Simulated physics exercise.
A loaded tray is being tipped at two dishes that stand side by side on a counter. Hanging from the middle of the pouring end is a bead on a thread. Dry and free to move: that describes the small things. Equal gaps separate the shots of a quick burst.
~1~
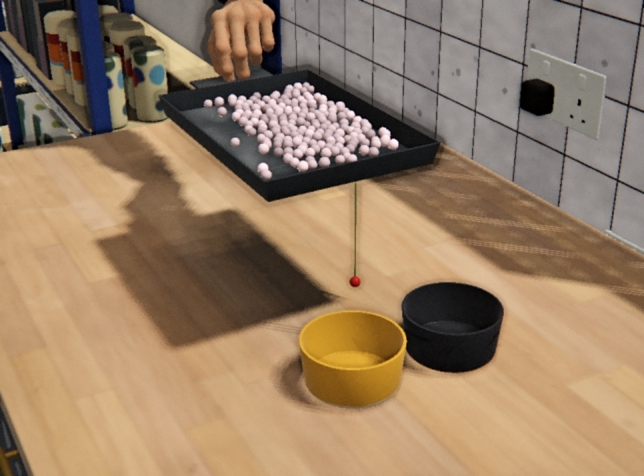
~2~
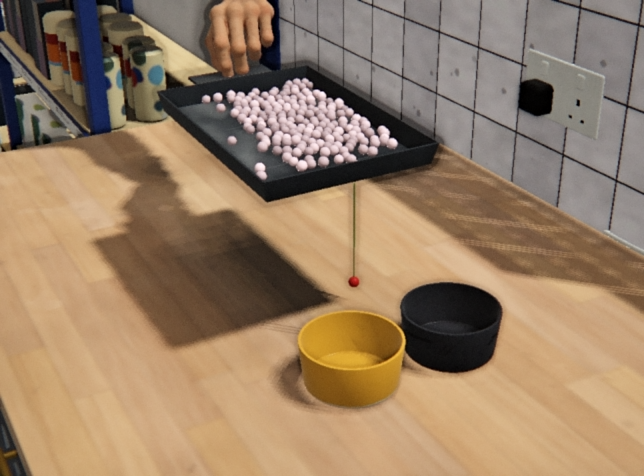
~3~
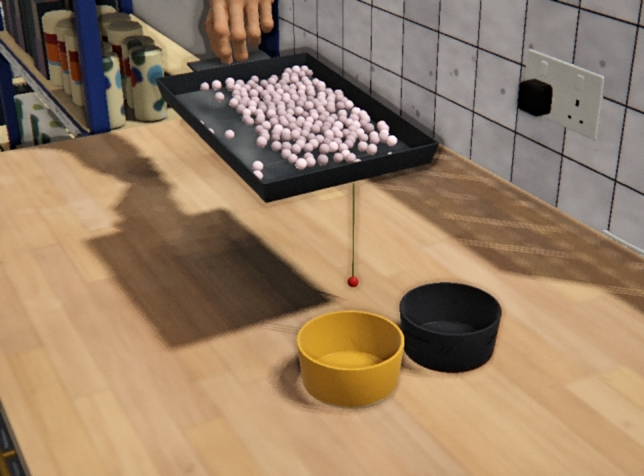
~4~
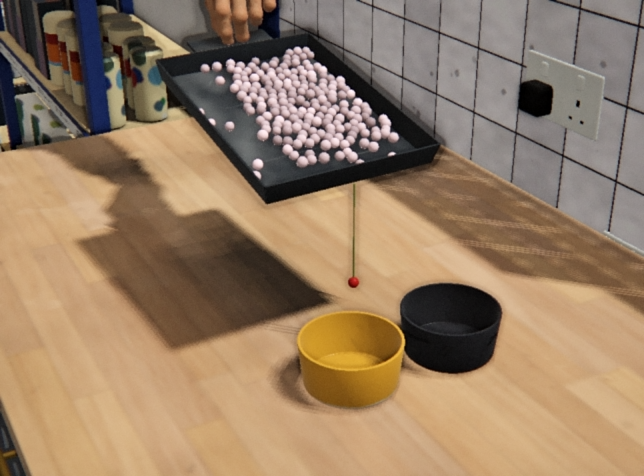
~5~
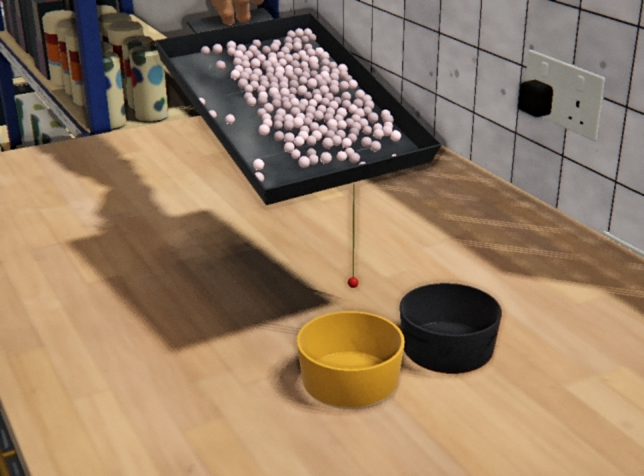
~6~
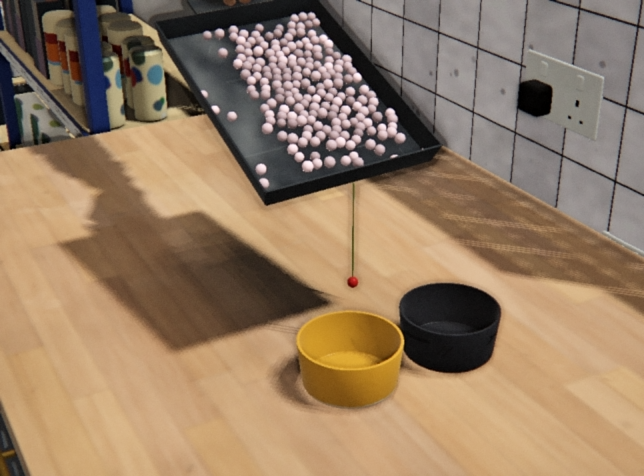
A dark tray of small pale pink balls, gripped at its far edge by a hand, hangs over a pale wooden counter seen from above at an angle, beside a white tiled wall with a socket. Below it sit a yellow dish at left and a black one at right, near a red bead on a thread. The hand raises the far edge, tilting the tray steadily steeper, and the balls shift slightly and spread while the view stays still.
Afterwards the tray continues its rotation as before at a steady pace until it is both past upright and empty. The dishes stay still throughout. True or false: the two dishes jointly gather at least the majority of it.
True, they gather the majority.
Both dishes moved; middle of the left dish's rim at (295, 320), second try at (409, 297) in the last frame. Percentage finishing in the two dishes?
Approximately 20 percent, followed by approximately 10 percent.
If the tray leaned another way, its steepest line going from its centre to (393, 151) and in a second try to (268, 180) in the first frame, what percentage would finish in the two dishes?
About 20 %, then 0 %.
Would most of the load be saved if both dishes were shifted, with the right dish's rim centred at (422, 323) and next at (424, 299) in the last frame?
The bulk of it, then the bulk of it.
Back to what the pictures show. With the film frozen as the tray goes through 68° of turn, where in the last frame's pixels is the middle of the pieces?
Roughly at (340, 177).
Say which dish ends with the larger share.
The one to the left.
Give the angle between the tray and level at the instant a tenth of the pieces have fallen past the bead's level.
Angle reached: About 70°.
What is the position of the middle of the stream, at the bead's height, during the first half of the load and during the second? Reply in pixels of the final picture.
Near (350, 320) and later near (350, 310).
Soon after the last picture, tray tipped steeply; most on the tray; a small part in the left dish; a stray few in the right dish; a stray few outside both; about a quarter in the air.
A little later, tray tipped past a quarter turn; a small part on the tray; about a third in the left dish; a small part in the right dish; about a quarter outside both; about a quarter in the air.
Later still, tray tipped past a quarter turn; about half in the left dish; a small part in the right dish; about a third outside both.
By the end, tray tipped past a quarter turn; about half in the left dish; a small part in the right dish; about a third outside both.
